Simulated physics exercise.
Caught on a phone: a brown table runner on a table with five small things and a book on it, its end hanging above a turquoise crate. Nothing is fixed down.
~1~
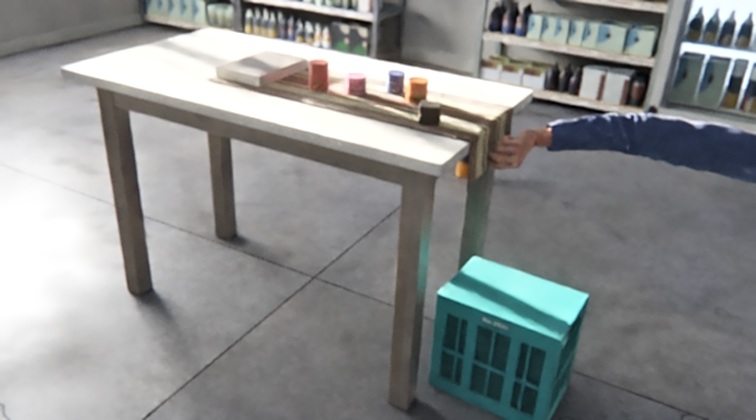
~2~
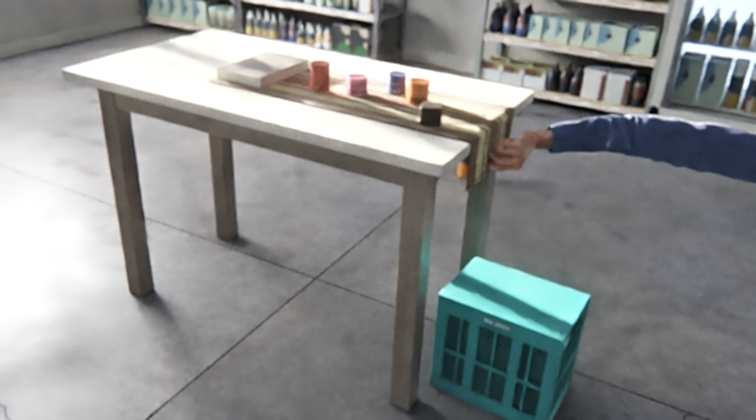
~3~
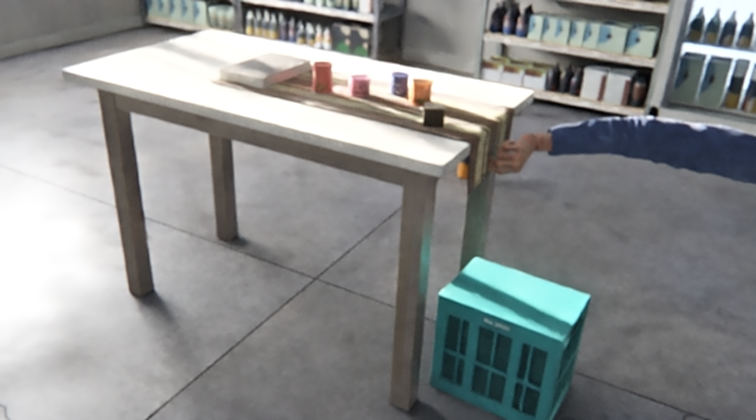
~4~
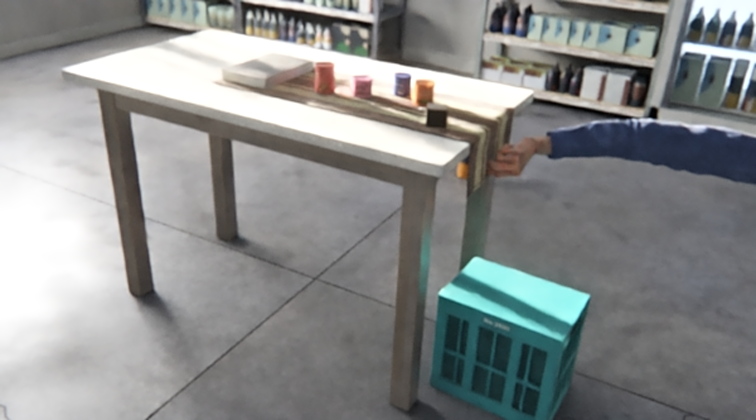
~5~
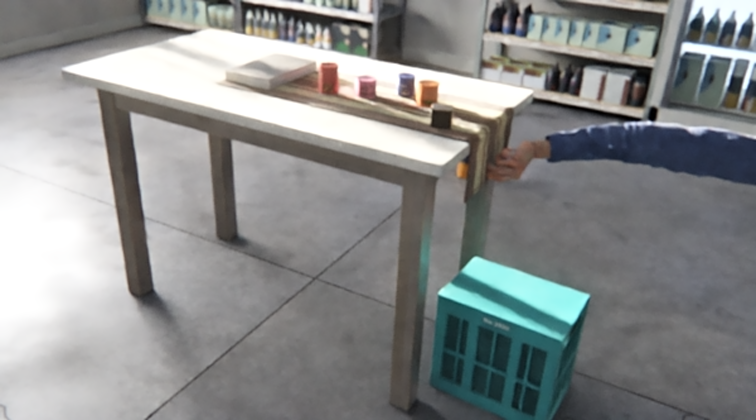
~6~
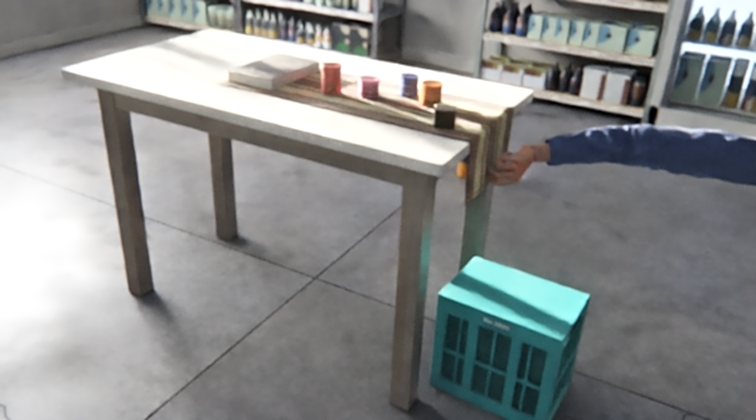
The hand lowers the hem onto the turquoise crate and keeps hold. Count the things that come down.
The count of fallen things is three.
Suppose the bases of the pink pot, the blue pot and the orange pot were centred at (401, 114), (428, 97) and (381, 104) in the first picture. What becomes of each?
The pink pot falls; the blue pot is carried off; the orange pot goes over.
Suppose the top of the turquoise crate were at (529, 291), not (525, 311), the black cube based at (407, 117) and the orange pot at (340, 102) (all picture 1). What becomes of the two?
The black cube tumbles off, the orange pot holds on.
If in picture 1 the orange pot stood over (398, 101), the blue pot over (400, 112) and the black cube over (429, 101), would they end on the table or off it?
The orange pot is carried off; the blue pot tumbles off; the black cube goes over.
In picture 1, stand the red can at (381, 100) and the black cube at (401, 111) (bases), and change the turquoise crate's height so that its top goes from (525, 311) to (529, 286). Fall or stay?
The red can holds on; the black cube falls.
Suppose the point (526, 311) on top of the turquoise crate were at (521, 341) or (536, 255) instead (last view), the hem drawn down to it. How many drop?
It would be 4 and 1.
Early on, hem near (480, 258); black cube and orange pot gone.
Midway, hem on the crate; black cube, orange pot and blue pot gone.
Finally, hem on the crate; black cube, orange pot and blue pot gone. It carries off three.
